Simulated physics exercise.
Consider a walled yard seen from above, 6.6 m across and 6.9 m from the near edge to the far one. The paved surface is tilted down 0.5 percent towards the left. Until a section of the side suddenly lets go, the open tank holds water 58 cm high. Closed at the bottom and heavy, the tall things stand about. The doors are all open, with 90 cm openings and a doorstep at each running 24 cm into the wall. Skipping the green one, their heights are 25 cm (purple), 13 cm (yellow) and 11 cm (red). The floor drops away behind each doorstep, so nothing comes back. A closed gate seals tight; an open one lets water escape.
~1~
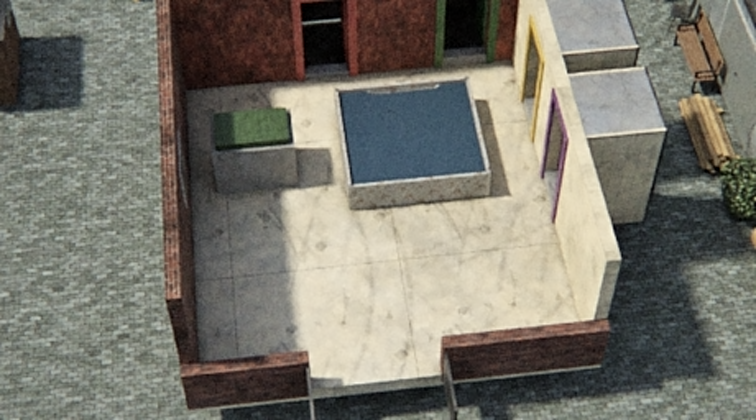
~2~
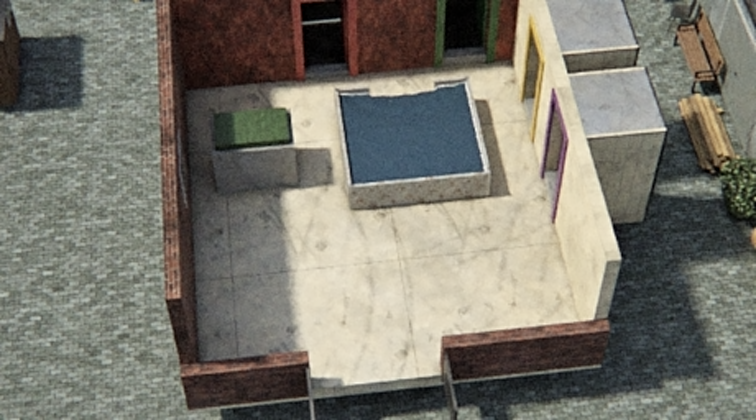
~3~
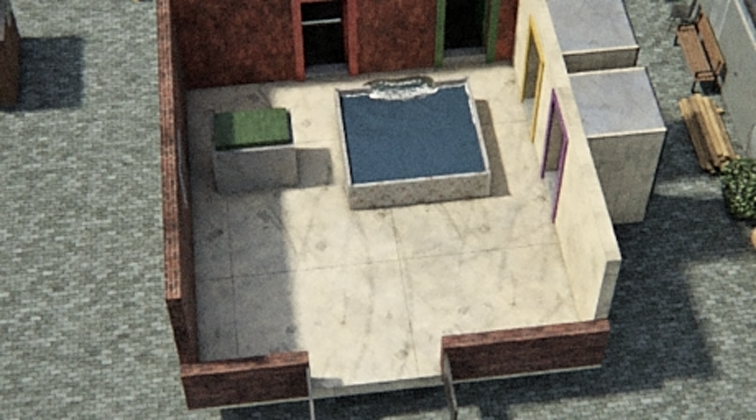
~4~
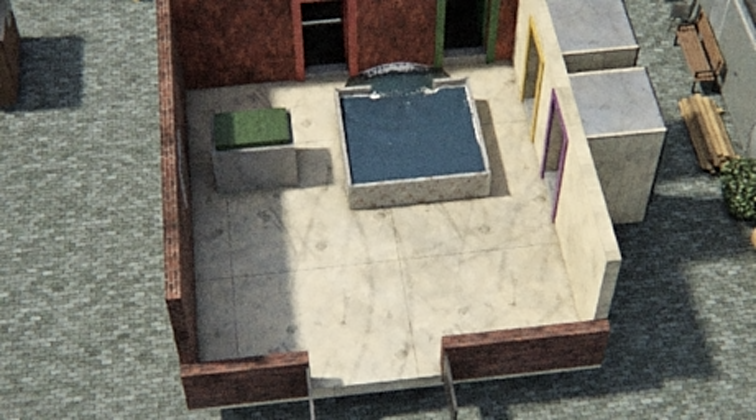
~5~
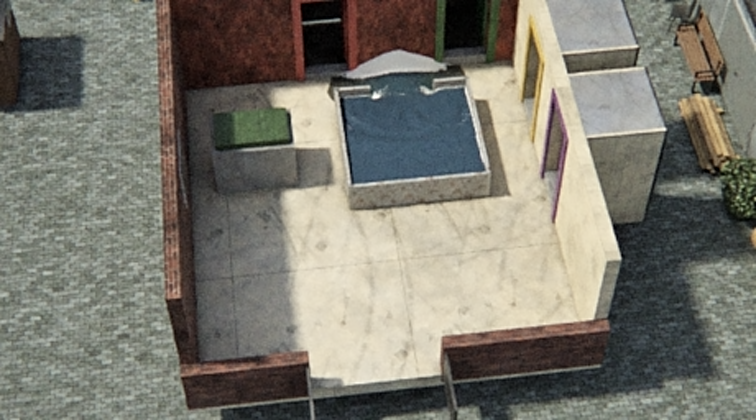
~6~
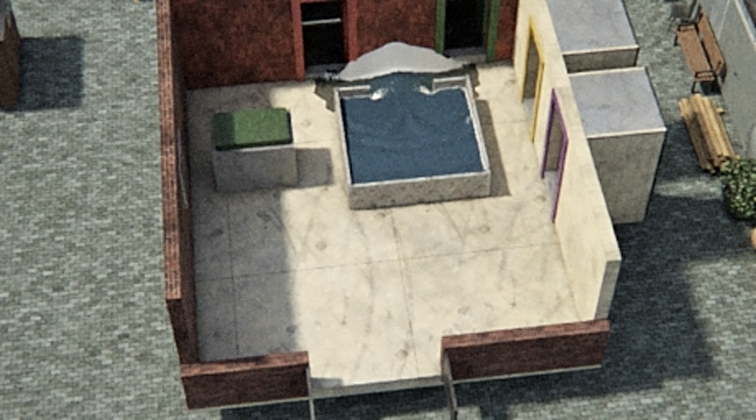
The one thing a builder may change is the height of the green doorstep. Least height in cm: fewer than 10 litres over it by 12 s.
Approx. 19 cm.
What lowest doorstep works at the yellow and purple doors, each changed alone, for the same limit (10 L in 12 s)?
You'd want some 13.5 cm at yellow and some 6.5 cm at purple.
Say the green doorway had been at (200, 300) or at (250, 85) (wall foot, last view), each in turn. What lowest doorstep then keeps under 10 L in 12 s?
Roughly 10.0 cm for the first and 14.0 cm for the second.
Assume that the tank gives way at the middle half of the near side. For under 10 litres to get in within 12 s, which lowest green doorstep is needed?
You'd want it roughly 7.5 centimetres tall.
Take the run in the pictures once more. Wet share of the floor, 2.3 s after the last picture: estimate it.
About 35 per cent.
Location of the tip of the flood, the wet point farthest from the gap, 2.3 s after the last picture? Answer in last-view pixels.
Front tip: Approx. (193, 220) px.
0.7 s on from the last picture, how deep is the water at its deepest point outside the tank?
Up to some 48 centimetres, I'd say.
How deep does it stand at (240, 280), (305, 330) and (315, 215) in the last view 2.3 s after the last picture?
Some 0, 0 and 0 cm.
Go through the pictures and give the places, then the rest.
Still water, 58 cm deep, in the open tank at (410, 133); the green door at (466, 28) is dry, in the first picture.
The gap is on the far side, the front 0.3 m out at a hidden place; the back of the open tank holds 58 cm, in the second picture.
Water pours out on the far side and has run 0.7 m, to (377, 83); about 10 cm deep outside, 58 cm at the back, in the third picture.
Water pours out on the far side and has run 1.0 m, to (434, 68); about 11 cm deep outside, 58 cm at the back, in the fourth picture.
The gap is on the far side, the front 1.1 m out at (455, 66); the back of the open tank holds 58 cm, in the fifth picture.
Water pours out on the far side and has run 1.4 m, to (472, 65); about 12 cm deep outside, 57 cm at the back; water is at the green door at (466, 28), in the sixth picture.
Then, 0.7 s after the last picture water covers 15 % of the floor, deepest (48 cm) near (394, 79); 18 cm at the green door, 0 litres in over its 21 cm doorstep.
Then, 2.3 s after the last picture water covers 35 % of the floor, deepest (34 cm) near (511, 74); 17 cm at the green door, 2 litres in over its 21 cm doorstep.
Then, 11.3 s after the last picture water covers 100 % of the floor, deepest (14 cm) near (195, 259); 9 cm at the green door, 4 litres in over its 21 cm doorstep.
At the green door as built, the water peaked near 19 cm, 1.3 s after the last picture.
With a doorstep of 15.5 cm, 25 litres would have come in within the 12 s; with 21 cm, 4 litres. So under 10 litres takes about 19 cm.
